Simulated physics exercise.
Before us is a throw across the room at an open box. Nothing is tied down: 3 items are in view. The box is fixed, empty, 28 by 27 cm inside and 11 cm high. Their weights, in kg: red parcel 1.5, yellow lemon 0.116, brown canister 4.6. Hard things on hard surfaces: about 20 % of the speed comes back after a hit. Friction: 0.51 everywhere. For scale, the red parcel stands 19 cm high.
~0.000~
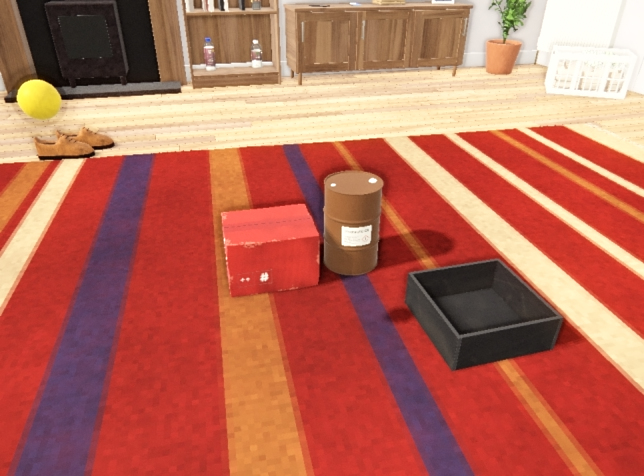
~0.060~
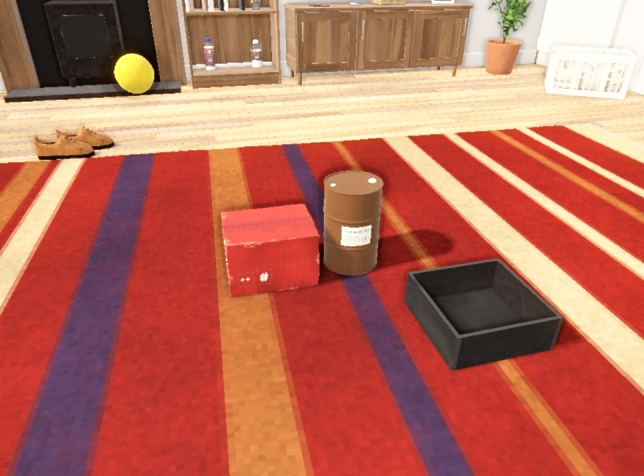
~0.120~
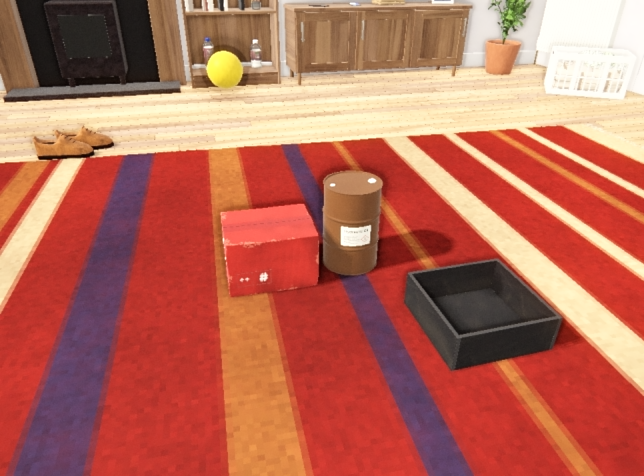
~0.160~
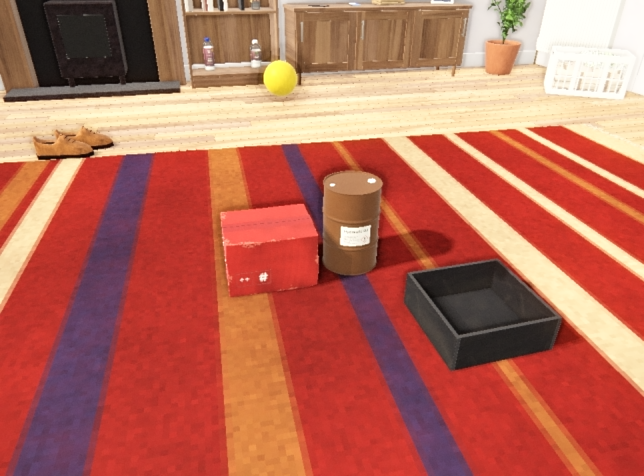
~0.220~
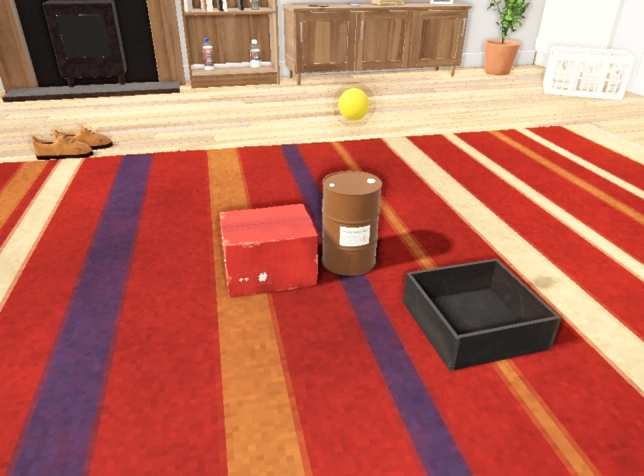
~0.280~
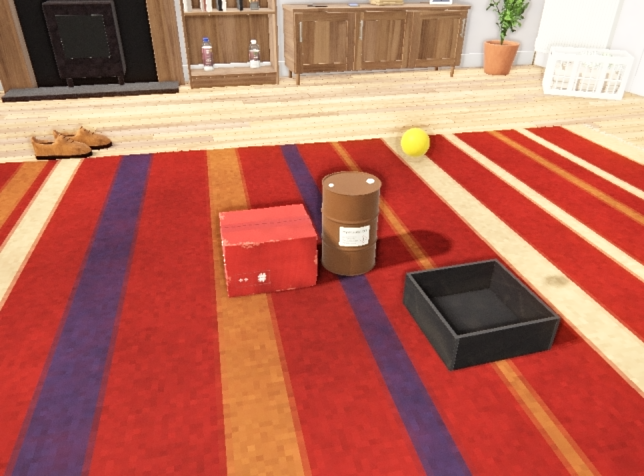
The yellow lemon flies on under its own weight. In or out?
It winds up outside it.
By 0.38 s, 8 cm from the box's middle; yellow lemon near (492, 220).
By 0.58 s, lemon outside, 48 cm from the box's middle; yellow lemon near (590, 265).
By 0.78 s, lemon outside, 75 cm from the box's middle.
By 1.08 s, lemon outside, 93 cm from the box's middle.
When it is over (1.4 s), lemon outside, 102 cm from the box's middle; the bystanders within 10 cm of the start.
